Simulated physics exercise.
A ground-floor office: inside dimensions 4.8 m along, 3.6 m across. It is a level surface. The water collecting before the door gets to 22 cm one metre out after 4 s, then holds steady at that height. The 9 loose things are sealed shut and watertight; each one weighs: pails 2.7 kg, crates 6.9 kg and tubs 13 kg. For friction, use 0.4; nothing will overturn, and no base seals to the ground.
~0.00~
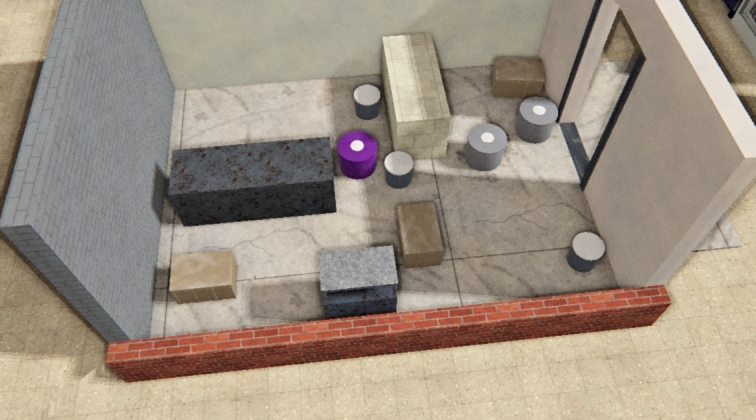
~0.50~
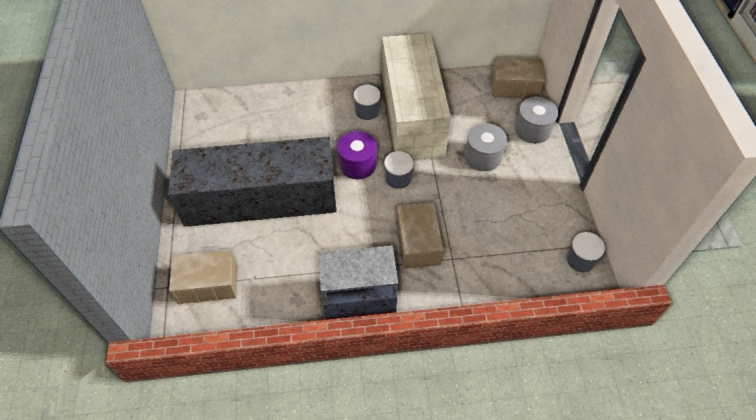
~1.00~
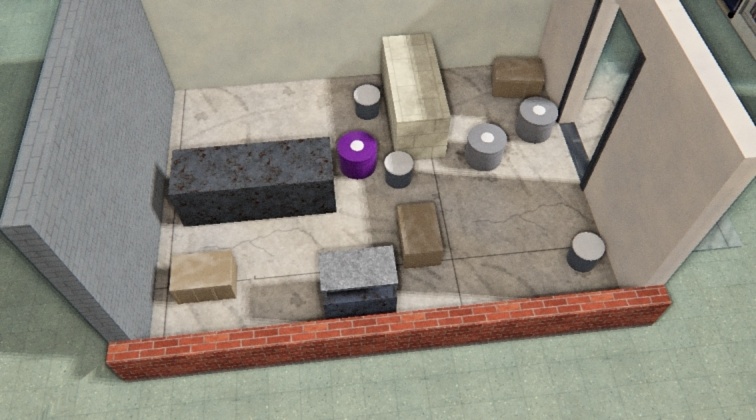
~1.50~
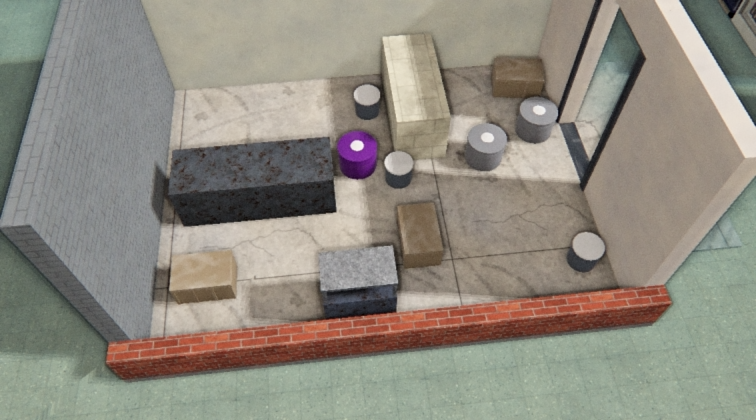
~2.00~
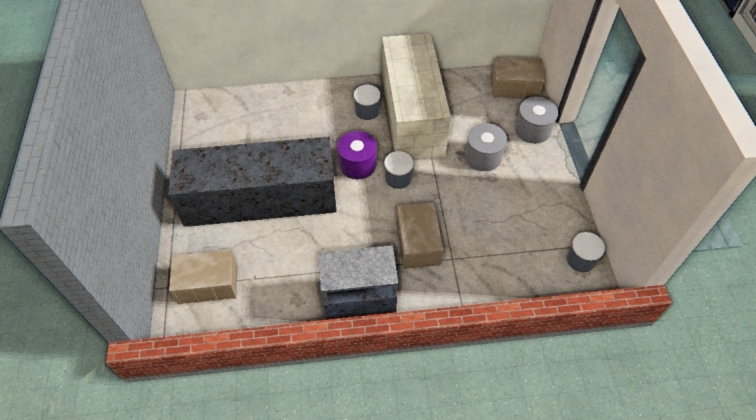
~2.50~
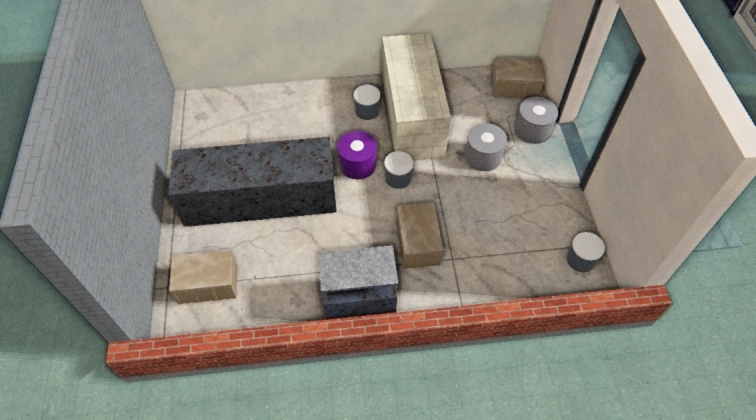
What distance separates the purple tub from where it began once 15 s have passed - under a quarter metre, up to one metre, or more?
The gap is between a quarter metre and one metre.
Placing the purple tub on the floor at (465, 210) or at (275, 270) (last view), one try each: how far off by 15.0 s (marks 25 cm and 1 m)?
First try: It covers a big distance; second try: It inches along.
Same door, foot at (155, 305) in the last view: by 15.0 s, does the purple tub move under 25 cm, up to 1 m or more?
Outcome: The purple tub barely moves.
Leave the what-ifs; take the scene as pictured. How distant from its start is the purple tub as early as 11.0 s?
Shift by then: About 5 cm.
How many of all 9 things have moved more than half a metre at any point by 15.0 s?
Total: 8.
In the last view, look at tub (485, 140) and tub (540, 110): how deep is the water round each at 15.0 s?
About 16 and 11 cm.
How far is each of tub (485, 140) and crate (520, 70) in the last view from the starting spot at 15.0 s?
Respectively 300 and 60 cm.
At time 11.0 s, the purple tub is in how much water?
Around 5 cm.
After 3.5 s the purple tub is near (357, 146), 0.0 m from its start, aground; 0 afloat.
After 6.8 s the purple tub is near (357, 146), 0.0 m from its start, aground; 2 afloat.
After 11.0 s the purple tub is near (357, 144), 0.0 m from its start, aground; 7 afloat.
After 15.0 s the purple tub is near (364, 100), 0.7 m from its start, afloat; 9 afloat.
